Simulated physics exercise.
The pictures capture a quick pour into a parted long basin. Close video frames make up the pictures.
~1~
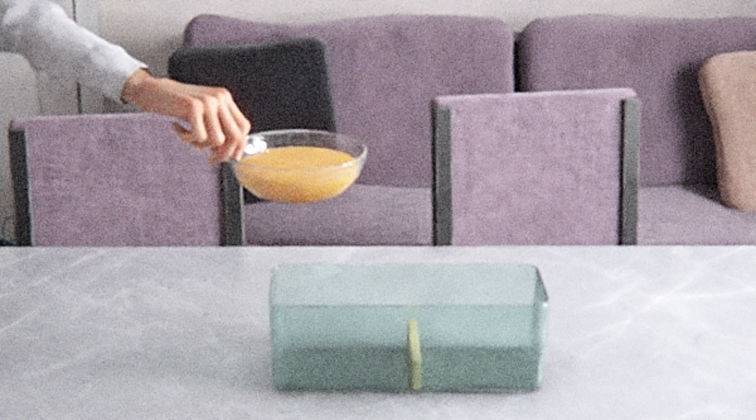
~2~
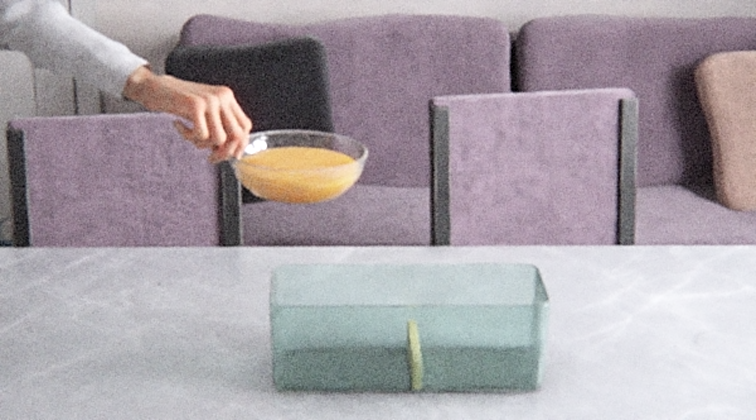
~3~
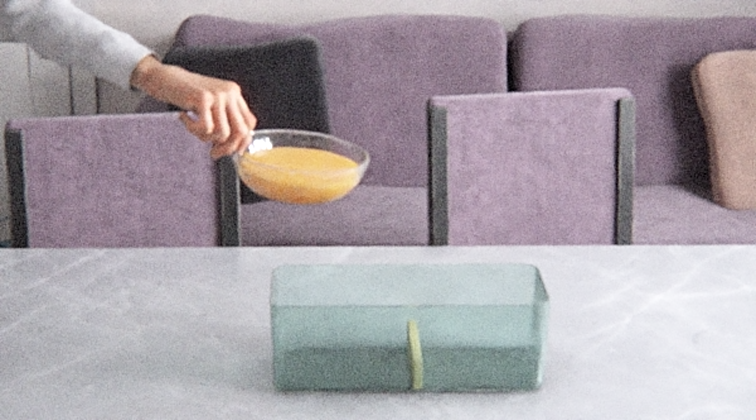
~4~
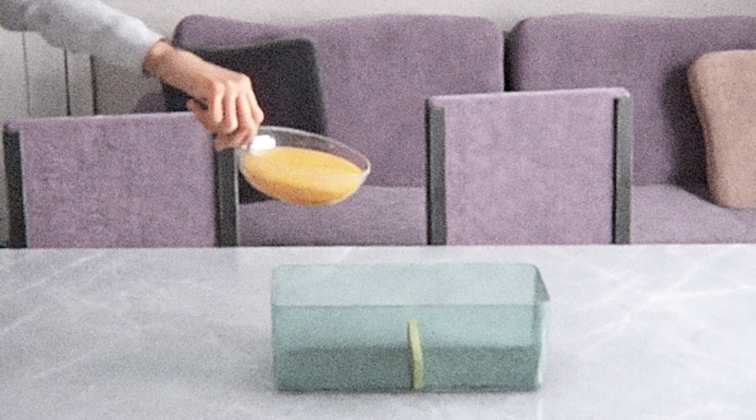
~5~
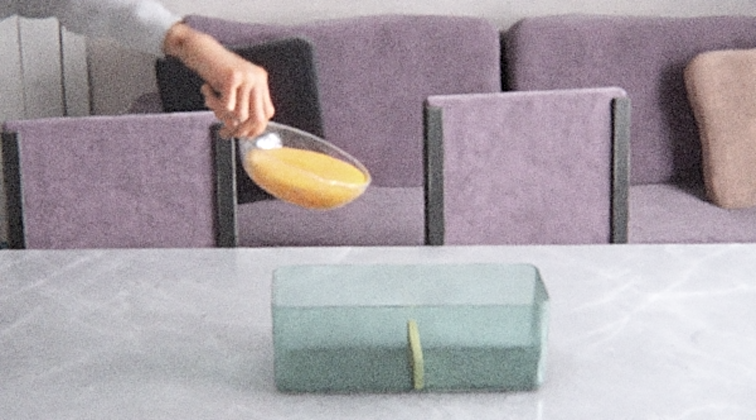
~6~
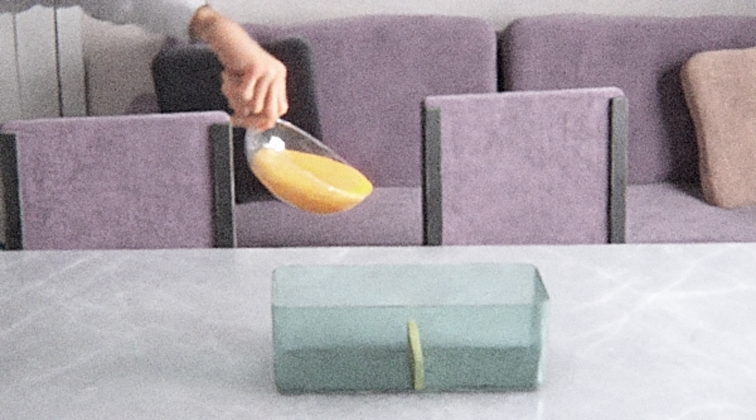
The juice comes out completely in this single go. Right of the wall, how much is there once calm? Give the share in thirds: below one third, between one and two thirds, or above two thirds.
The share is below one third.
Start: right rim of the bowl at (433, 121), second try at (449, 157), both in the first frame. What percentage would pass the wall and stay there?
Close to 70 in a hundred, then close to 75 in a hundred.
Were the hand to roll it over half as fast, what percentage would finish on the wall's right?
Somewhere near 40 percent.
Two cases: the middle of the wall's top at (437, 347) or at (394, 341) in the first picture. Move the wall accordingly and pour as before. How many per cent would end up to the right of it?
About 25 and 60 per cent.
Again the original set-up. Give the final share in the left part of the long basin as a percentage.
That works out to roughly 65 percent.
A moment on, the bowl is tipped on its side and 4 per cent is still to pour, 40 is left of the wall and 5 right of it.
Next, the bowl is tipped on its side and 0 per cent is still to pour, 76 is left of the wall and 22 right of it.
Then the bowl is tipped on its side and 0 per cent is still to pour, 63 is left of the wall and 22 right of it.
Later the bowl is tipped on its side and 0 per cent is still to pour, 65 is left of the wall and 24 right of it.
Finally, 65 per cent lies left of the wall, 24 right of it and 11 outside.
